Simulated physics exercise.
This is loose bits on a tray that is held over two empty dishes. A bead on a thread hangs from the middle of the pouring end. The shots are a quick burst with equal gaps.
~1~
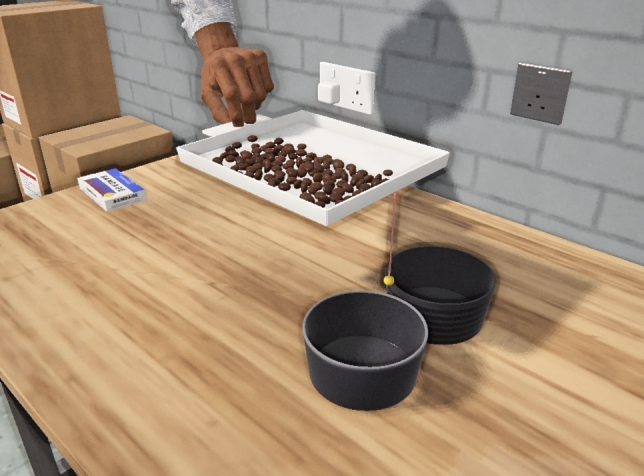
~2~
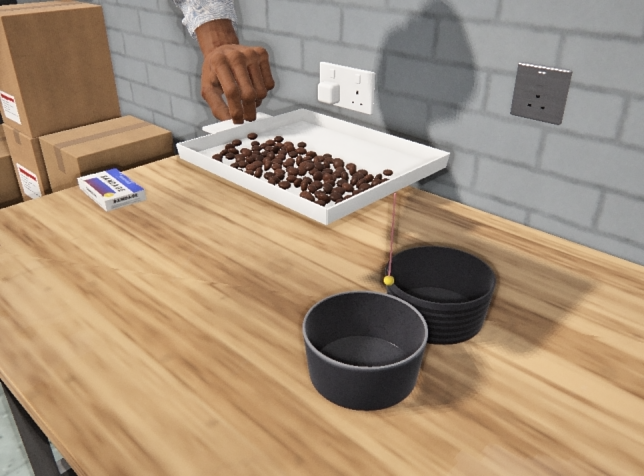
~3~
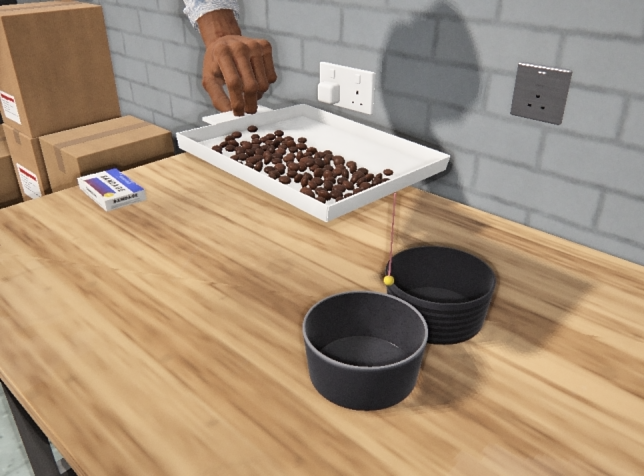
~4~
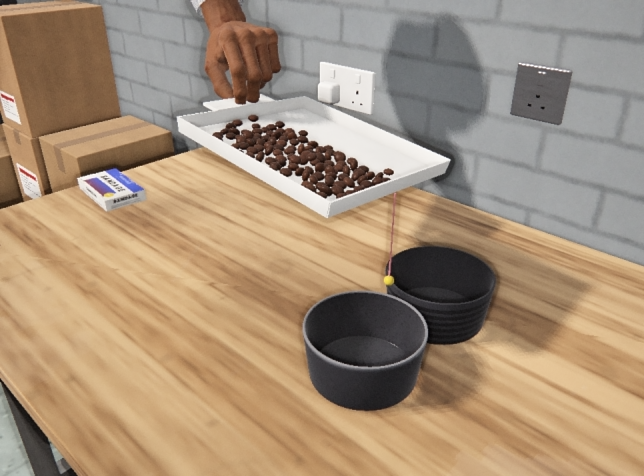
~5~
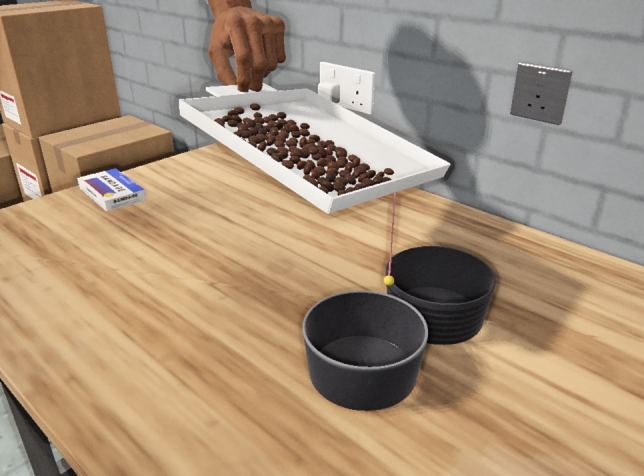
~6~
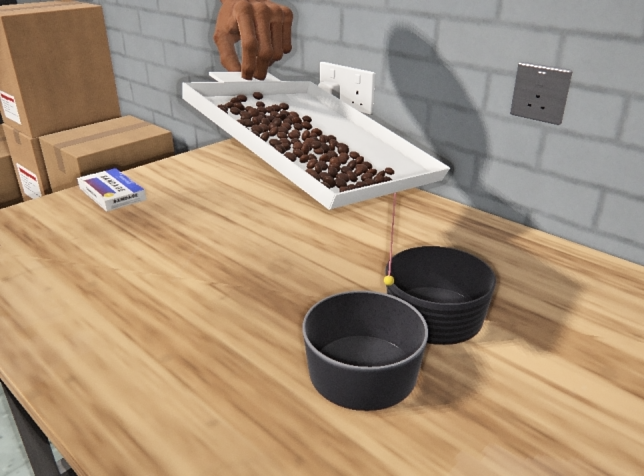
On a wooden table against a grey brick wall, a hand holds a white tray of small dark brown pieces above two empty black dishes, then gradually tilts it slightly toward the right while the dishes stay still.
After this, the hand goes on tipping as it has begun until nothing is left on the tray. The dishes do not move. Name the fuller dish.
Fuller: The right-hand dish.
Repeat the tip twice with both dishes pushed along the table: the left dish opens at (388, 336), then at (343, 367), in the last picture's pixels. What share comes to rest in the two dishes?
About 70 and 20 per cent.
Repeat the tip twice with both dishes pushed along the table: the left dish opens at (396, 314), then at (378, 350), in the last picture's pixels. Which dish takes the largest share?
In turn: Right; the right dish.
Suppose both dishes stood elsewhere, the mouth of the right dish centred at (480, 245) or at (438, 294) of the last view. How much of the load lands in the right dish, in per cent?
Near 20 % and 40 %.
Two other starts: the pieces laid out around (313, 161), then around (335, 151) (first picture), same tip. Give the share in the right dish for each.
Roughly 90 per cent, and 100 per cent.
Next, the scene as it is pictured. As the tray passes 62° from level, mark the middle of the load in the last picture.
At about (409, 166).
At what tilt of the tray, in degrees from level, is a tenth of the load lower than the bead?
At about 75°.
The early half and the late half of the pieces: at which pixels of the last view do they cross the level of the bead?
At about (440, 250), then at (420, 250).
Soon after the last picture, tray tipped steeply; nearly all on the tray; a stray few in the right dish; a small part in the air.
A little later, tray tipped past a quarter turn; about a quarter on the tray; about two thirds in the right dish; a stray few outside both; about a quarter in the air.
Later still, tray tipped past a quarter turn; nearly all in the right dish; a stray few outside both.
At rest, tray tipped past a quarter turn; none in the left dish; nearly all in the right dish; a stray few outside both.
